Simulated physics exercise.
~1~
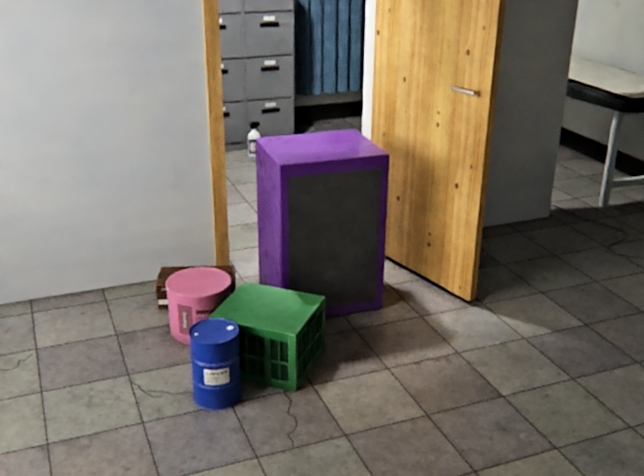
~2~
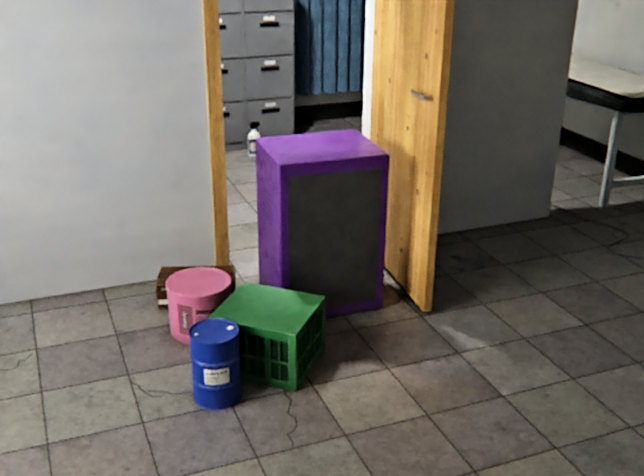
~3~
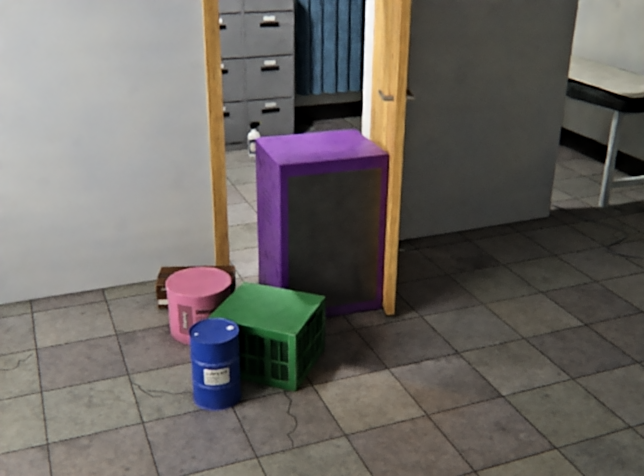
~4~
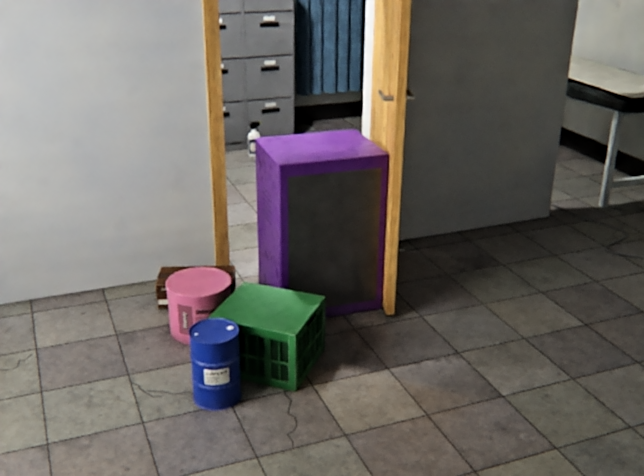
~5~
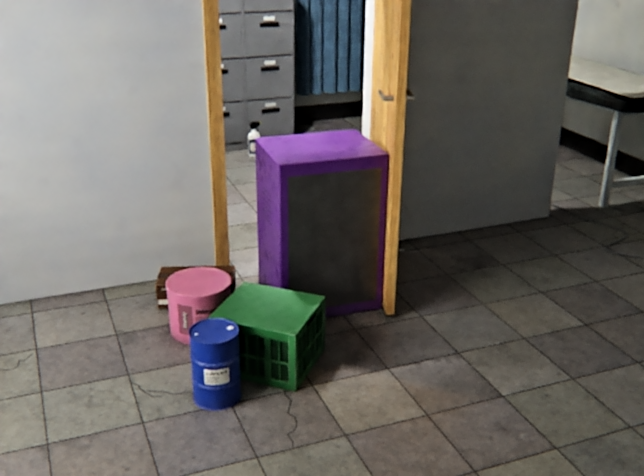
A wooden door, standing wide open at the right of a doorway, swings to the left toward a tall purple appliance with a dark front panel. As it turns, its broad face narrows, and more of the grey wall behind it comes into view. The door comes up to the right side of the appliance and stops there, seen nearly edge-on and still open. The appliance stays put in the doorway, as do the green crate, blue barrel, pink pail and brown box on the tiled floor nearby. Everything then remains still, with the door resting beside the appliance.
